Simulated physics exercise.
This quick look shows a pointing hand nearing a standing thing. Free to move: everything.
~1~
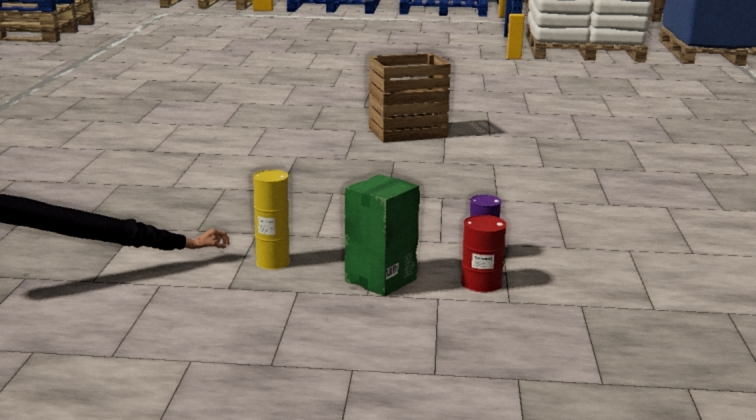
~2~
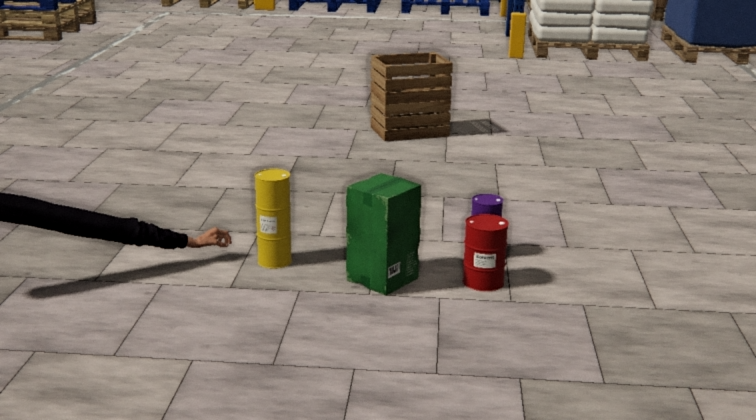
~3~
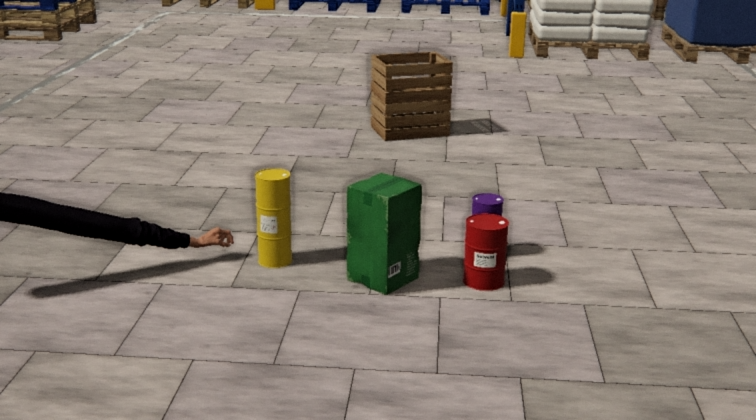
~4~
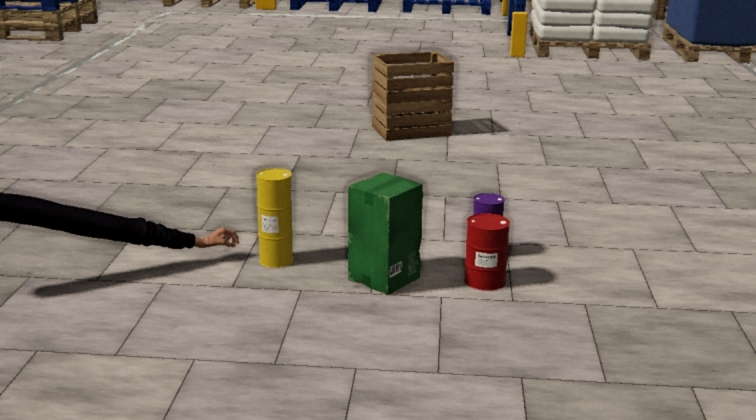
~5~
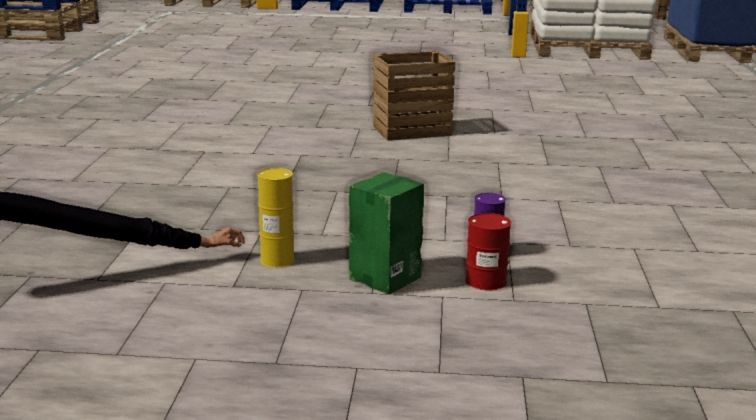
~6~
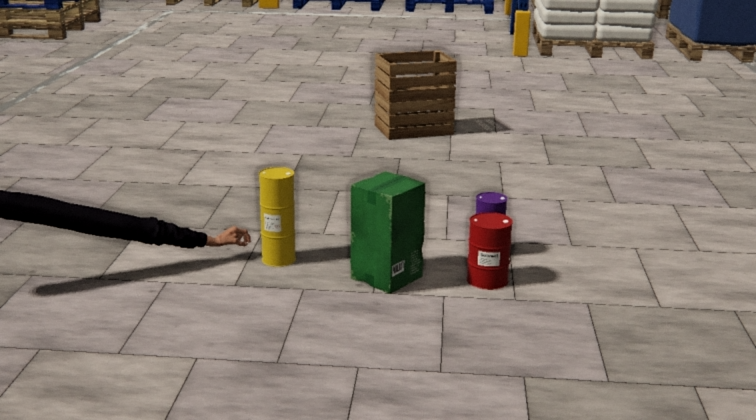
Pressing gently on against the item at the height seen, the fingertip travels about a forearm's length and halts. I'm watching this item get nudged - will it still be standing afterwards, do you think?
Yes, it ends up on its base.
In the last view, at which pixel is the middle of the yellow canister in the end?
It ends up near (353, 220).
Then, 0.50 s past the last view, yellow canister displaced about its own width near (303, 218).
Then, 0.90 s past the last view, yellow canister displaced well along near (334, 219).
Finally, moved from the start, yellow canister. Final places as the last picture's camera would see them, yellow canister near (353, 220).
